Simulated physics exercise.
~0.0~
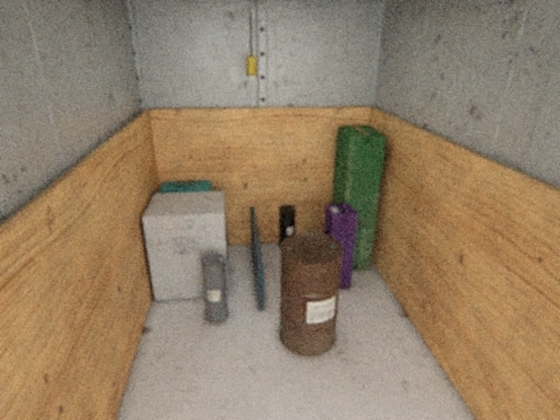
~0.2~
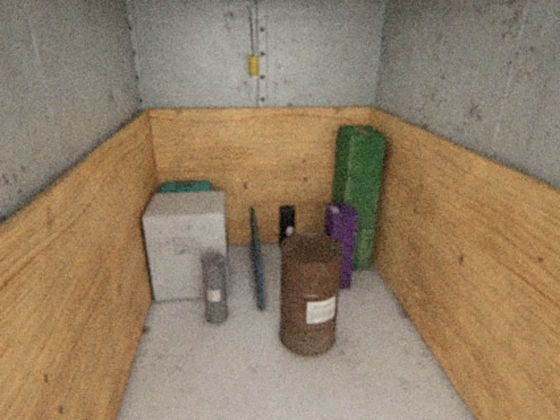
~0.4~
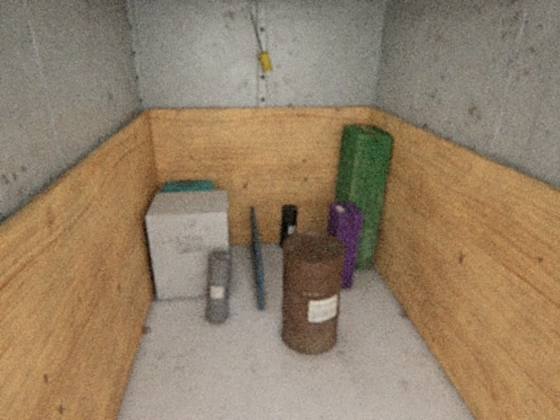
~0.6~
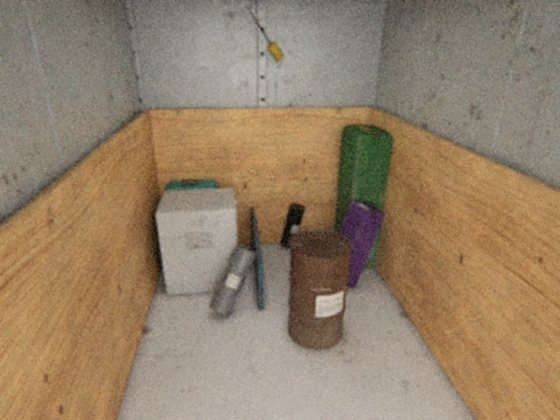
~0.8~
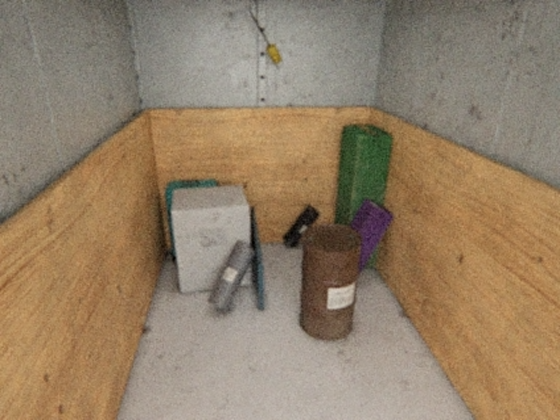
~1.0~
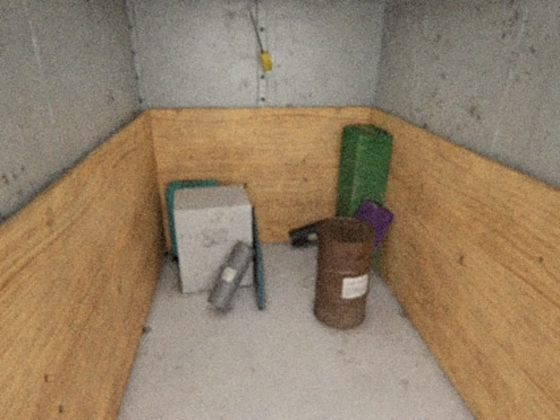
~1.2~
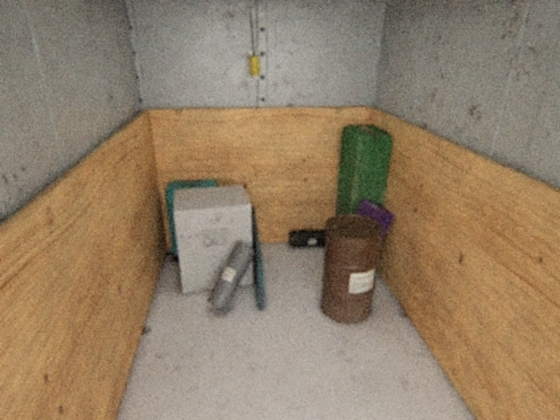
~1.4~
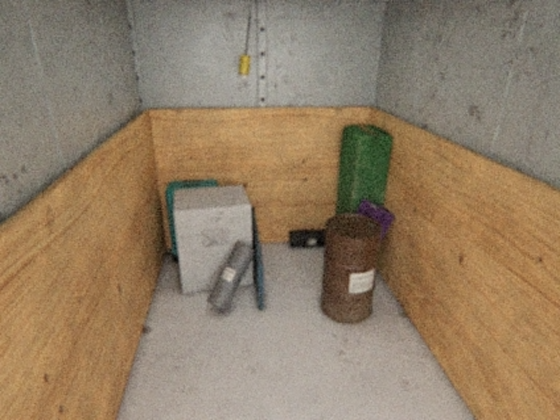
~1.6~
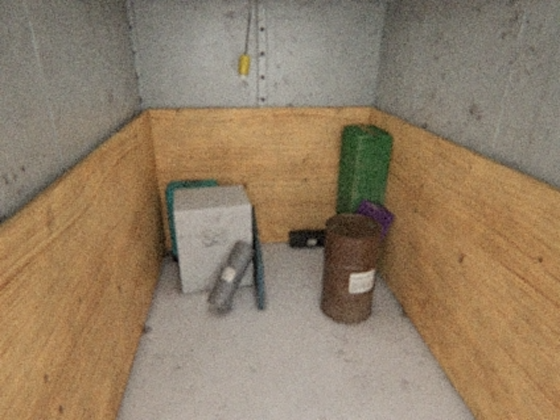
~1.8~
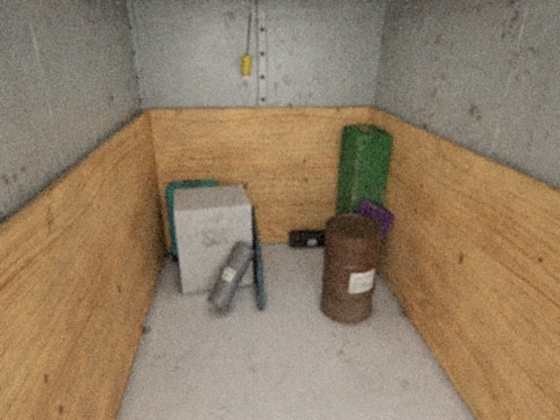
A yellow lamp swings on its cord at the far wall of a wood-lined cargo bay, seen from the open end, looking in. A pale appliance hides a turquoise case at left, with a grey canister and a dark blue board beside it, while a rusty brown drum, a black canister, a purple box and a tall green box stand toward the right. The appliance and drum slide right as both canisters and the purple box tip. The black canister falls onto its side behind the drum. Finally, the grey canister leans against the board, the purple box leans at right, and the green box stays put.
